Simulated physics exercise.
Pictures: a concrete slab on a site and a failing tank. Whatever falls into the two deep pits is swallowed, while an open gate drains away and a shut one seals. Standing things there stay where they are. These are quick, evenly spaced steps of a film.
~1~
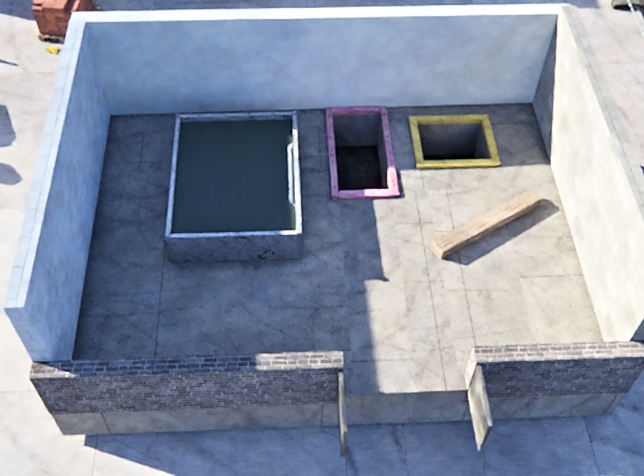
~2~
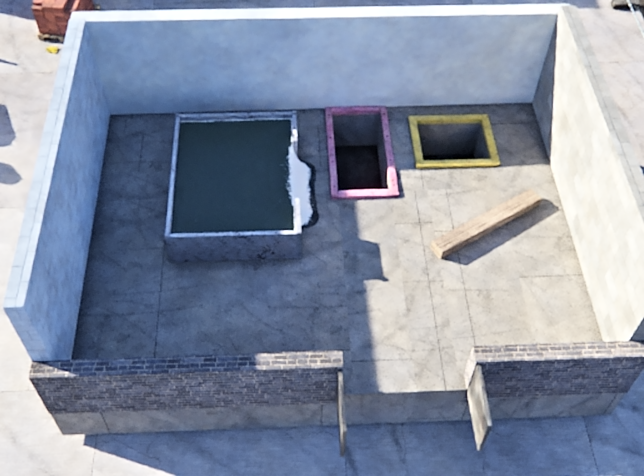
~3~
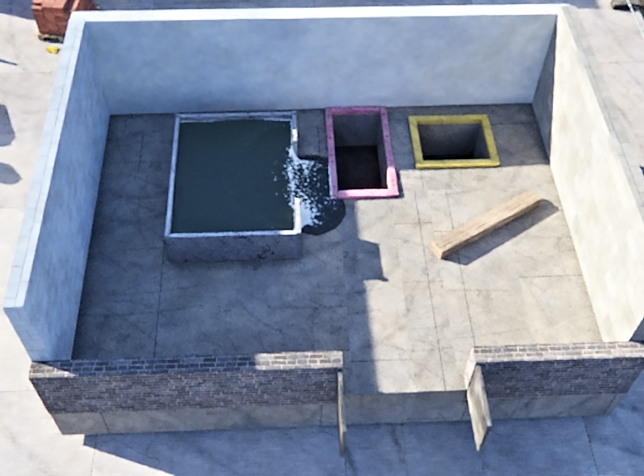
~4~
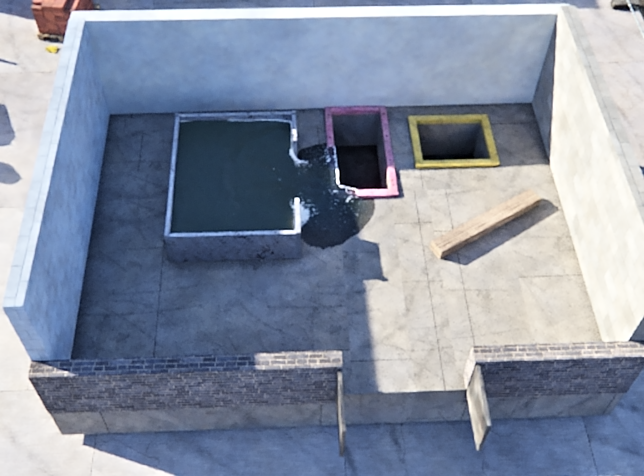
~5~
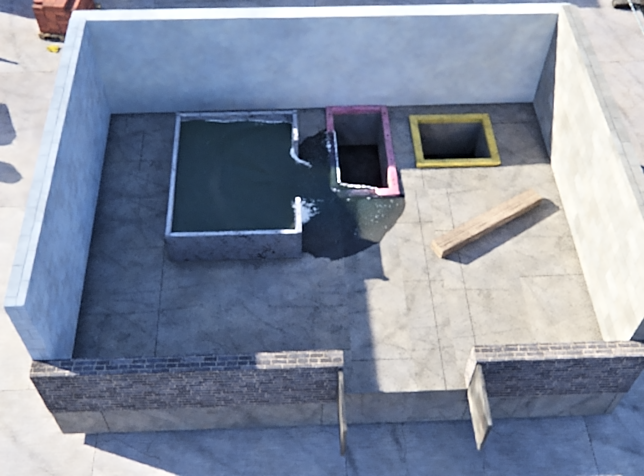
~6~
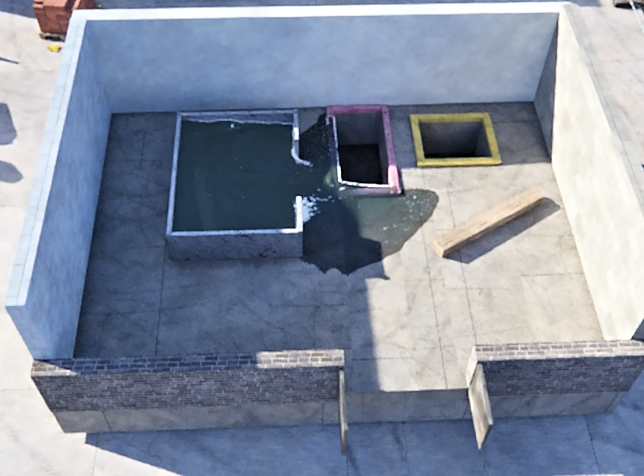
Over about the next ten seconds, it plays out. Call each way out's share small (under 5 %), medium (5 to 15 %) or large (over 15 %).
Small, medium or large: The gate gets a medium share; the yellow pit gets a small share; the pink pit gets a large share.
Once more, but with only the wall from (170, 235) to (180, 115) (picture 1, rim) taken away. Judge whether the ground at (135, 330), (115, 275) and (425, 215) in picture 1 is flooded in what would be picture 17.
Spot by spot: Soaked through, then soaked through, then unaffected.
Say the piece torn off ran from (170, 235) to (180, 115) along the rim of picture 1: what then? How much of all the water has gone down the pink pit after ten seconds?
The pink pit gets 12 per cent.
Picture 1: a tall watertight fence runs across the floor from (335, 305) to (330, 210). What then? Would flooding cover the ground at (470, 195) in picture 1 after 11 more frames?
The spot in question would be waterlogged.
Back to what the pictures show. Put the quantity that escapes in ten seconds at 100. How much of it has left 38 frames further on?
Near 75 in a hundred.
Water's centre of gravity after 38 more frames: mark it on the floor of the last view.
My guess is about (345, 205).
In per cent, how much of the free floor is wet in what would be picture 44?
Near 55 in a hundred.
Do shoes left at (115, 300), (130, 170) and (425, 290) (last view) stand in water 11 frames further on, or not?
In that order, the three spots are high and dry, high and dry and soaked.
A moment on, water covers 15 % of the floor; the gate 0 %, the yellow pit 0 %, the pink pit 9 %.
Next, water covers 30 % of the floor; the gate 0 %, the yellow pit 0 %, the pink pit 15 %.
Then, water covers 40 % of the floor; the gate 0 %, the yellow pit 0 %, the pink pit 21 %.
Later, water covers 55 % of the floor; the gate 3 %, the yellow pit 1 %, the pink pit 28 %.
In the end, water covers 70 % of the floor; the gate 9 %, the yellow pit 2 %, the pink pit 32 %.
